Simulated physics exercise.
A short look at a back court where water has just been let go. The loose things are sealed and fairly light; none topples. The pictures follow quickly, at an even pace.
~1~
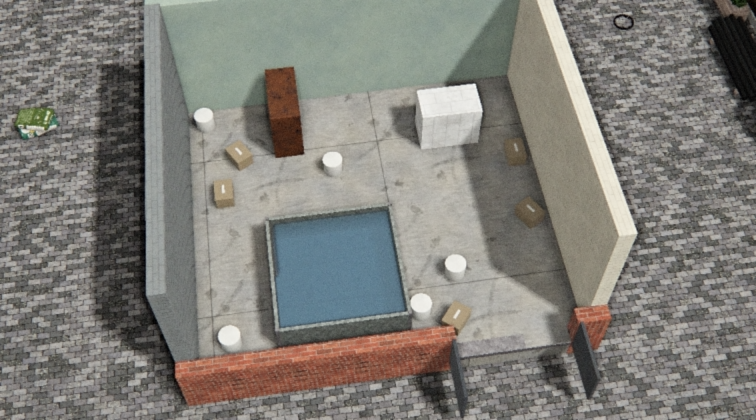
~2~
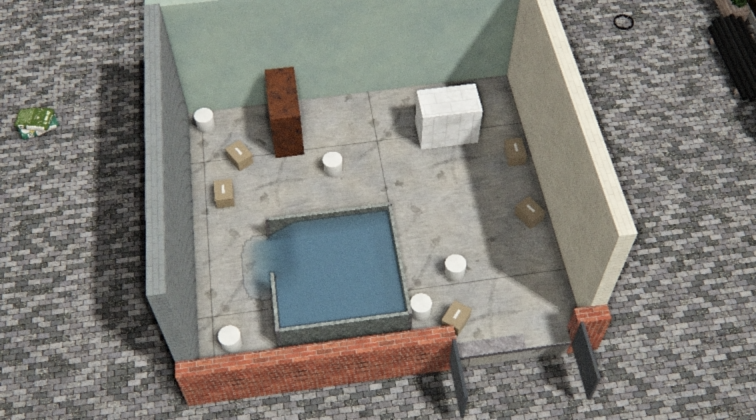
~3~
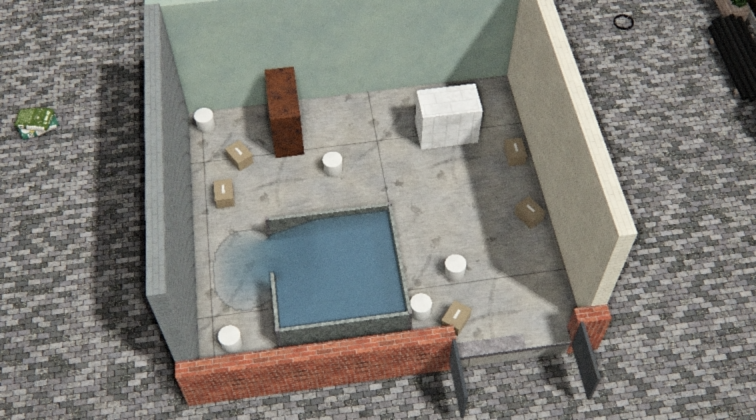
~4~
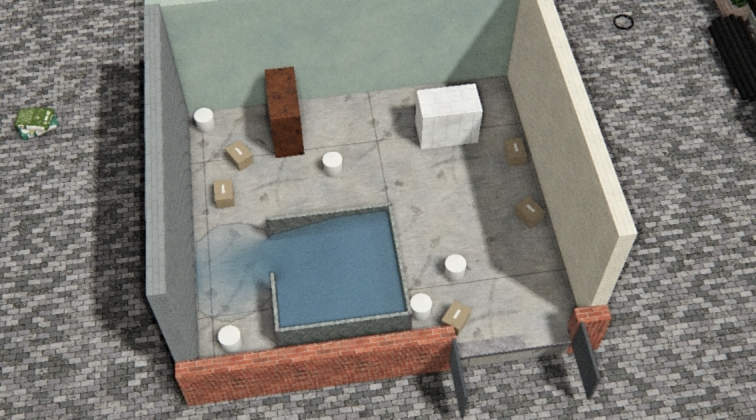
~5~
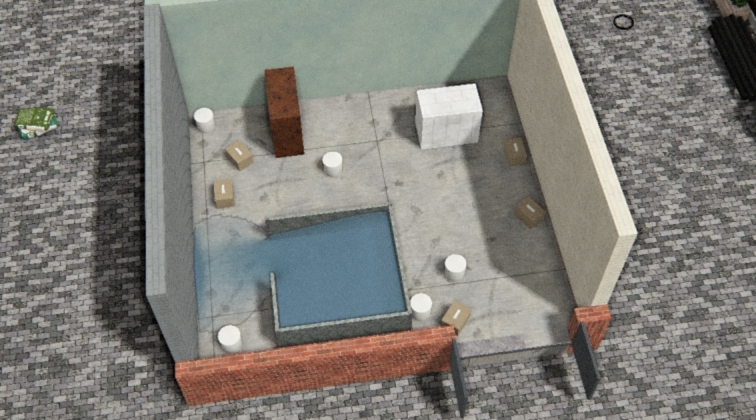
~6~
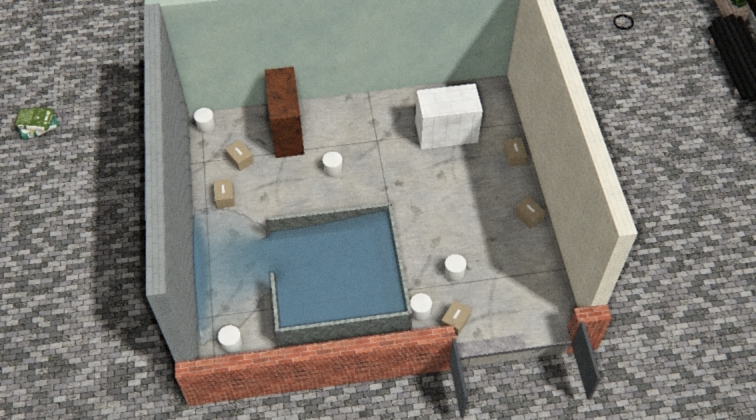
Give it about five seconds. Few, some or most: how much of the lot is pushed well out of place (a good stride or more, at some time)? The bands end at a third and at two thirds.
That comes to between one and two thirds.
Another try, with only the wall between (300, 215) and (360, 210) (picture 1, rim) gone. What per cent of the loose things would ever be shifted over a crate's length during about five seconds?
Roughly 50 per cent.
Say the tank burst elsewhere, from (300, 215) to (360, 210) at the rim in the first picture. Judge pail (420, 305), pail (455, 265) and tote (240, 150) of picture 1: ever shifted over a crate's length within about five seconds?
As listed: No, under that, that far or more.
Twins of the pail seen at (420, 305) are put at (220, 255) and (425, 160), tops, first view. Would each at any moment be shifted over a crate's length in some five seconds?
One after the other: That far or more, less than that.
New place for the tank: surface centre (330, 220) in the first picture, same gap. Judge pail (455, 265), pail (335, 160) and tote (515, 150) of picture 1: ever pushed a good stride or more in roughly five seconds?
As listed: Short of that, short of that, less than that.
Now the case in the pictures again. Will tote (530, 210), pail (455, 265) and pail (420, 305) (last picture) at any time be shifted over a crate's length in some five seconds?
In that order: No, not that far, no.
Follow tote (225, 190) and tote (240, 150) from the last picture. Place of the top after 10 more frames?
At about (261, 153) and (264, 132).
A moment on, 0 of 10 are well off their spots; 0 afloat.
Next, 3 of 10 are well off their spots; 2 afloat.
Later, 3 of 10 are well off their spots; 3 afloat.
In the end, 4 of 10 are well off their spots, and 5 have been at some point; 4 afloat.
